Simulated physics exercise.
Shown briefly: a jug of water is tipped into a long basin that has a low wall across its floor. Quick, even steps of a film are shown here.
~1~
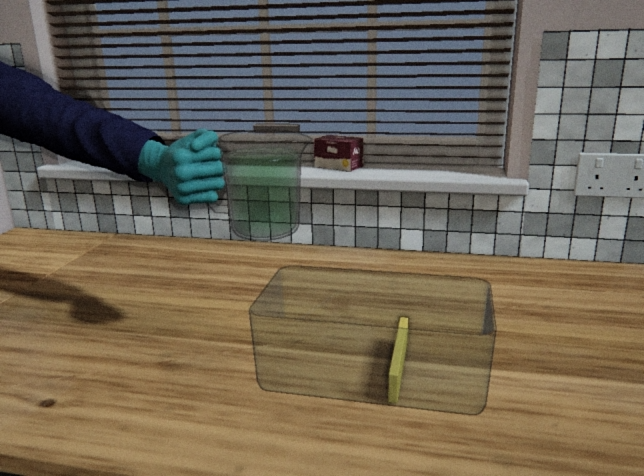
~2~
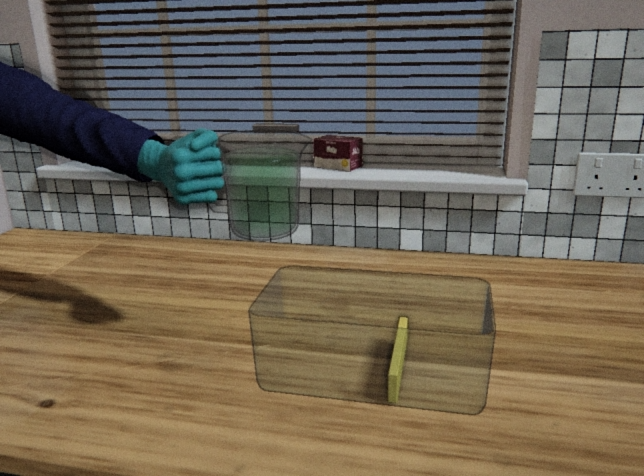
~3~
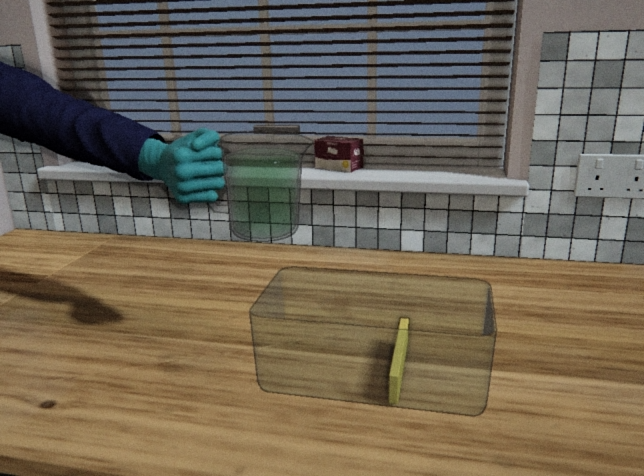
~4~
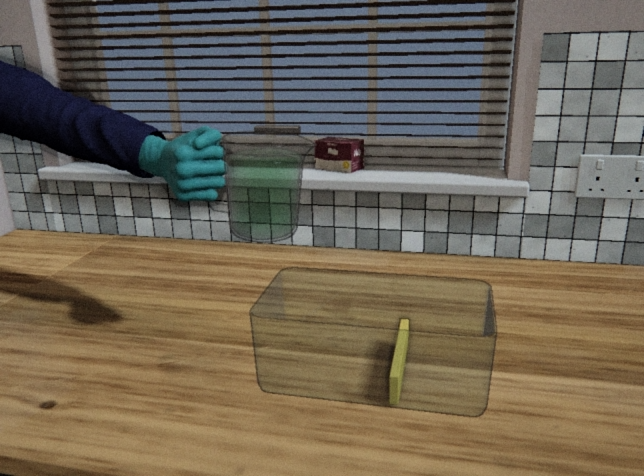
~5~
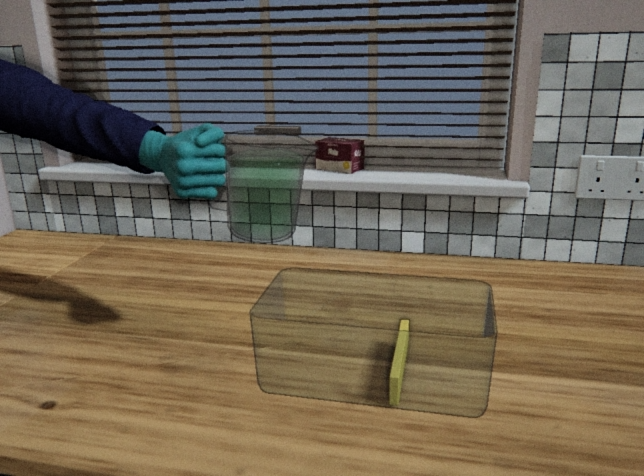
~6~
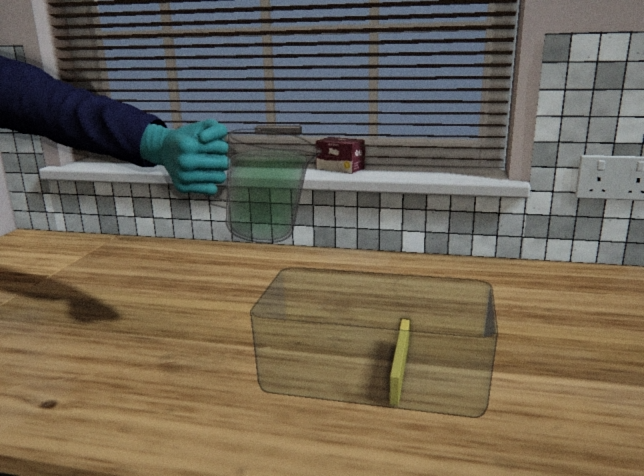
A teal-gloved hand on a dark blue sleeve reaches in from the left, holding a clear jug of green liquid above a wooden worktop, seen from the front and slightly above. Below sits a long see-through basin with a low yellow wall across its floor, with tiles, a blinded window and a dark red box behind. The hand slowly tilts the jug slightly rightward while the camera stays still.
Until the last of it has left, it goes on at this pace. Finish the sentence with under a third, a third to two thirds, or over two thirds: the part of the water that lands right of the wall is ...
It is under a third.
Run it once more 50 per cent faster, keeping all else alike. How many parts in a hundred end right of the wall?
Near 5 %.
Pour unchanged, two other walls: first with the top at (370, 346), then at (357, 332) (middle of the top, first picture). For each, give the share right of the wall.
The first one comes to 65 percent, while the second comes to 80 percent.
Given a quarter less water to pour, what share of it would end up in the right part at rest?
It comes to around 5 percent.
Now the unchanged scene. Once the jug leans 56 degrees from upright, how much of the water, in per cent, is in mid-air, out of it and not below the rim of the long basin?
Something like 10 per cent of it.
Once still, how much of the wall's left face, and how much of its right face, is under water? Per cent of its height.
On the left it is 50 per cent, on the right 0.
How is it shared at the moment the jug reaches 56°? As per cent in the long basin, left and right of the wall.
The left part holds 5 percent and the right part 0 percent.
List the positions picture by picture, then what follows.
Tilt 0°; pouring edge (312, 139); surface from (228, 151) to (300, 154); the long basin's rim runs from (266, 289) to (492, 306); the wall's top is at (399, 345), in the first frame.
Tilt 0°; pouring edge (312, 139); surface from (228, 152) to (300, 154), in the second frame.
Tilt 2°; pouring edge (314, 141); surface from (229, 152) to (301, 155), in the third frame.
Tilt 4°; pouring edge (316, 144); surface from (231, 153) to (303, 156), in the fourth frame.
Tilt 7°; pouring edge (318, 148); surface from (232, 155) to (305, 157), in the fifth frame.
Tilt 10°; pouring edge (321, 151); surface from (235, 154) to (308, 157), in the sixth frame.
A moment on, the jug is tipped part way and 87 per cent is still to pour, 3 is left of the wall and 0 right of it.
Next, the jug is tipped on its side and 40 per cent is still to pour, 40 is left of the wall and 1 right of it.
Then the jug is tipped on its side and 5 per cent is still to pour, 85 is left of the wall and 3 right of it.
Later the jug is tipped on its side and 0 per cent is still to pour, 93 is left of the wall and 4 right of it.
In the end 93 per cent lies left of the wall, 4 right of it and 3 outside.
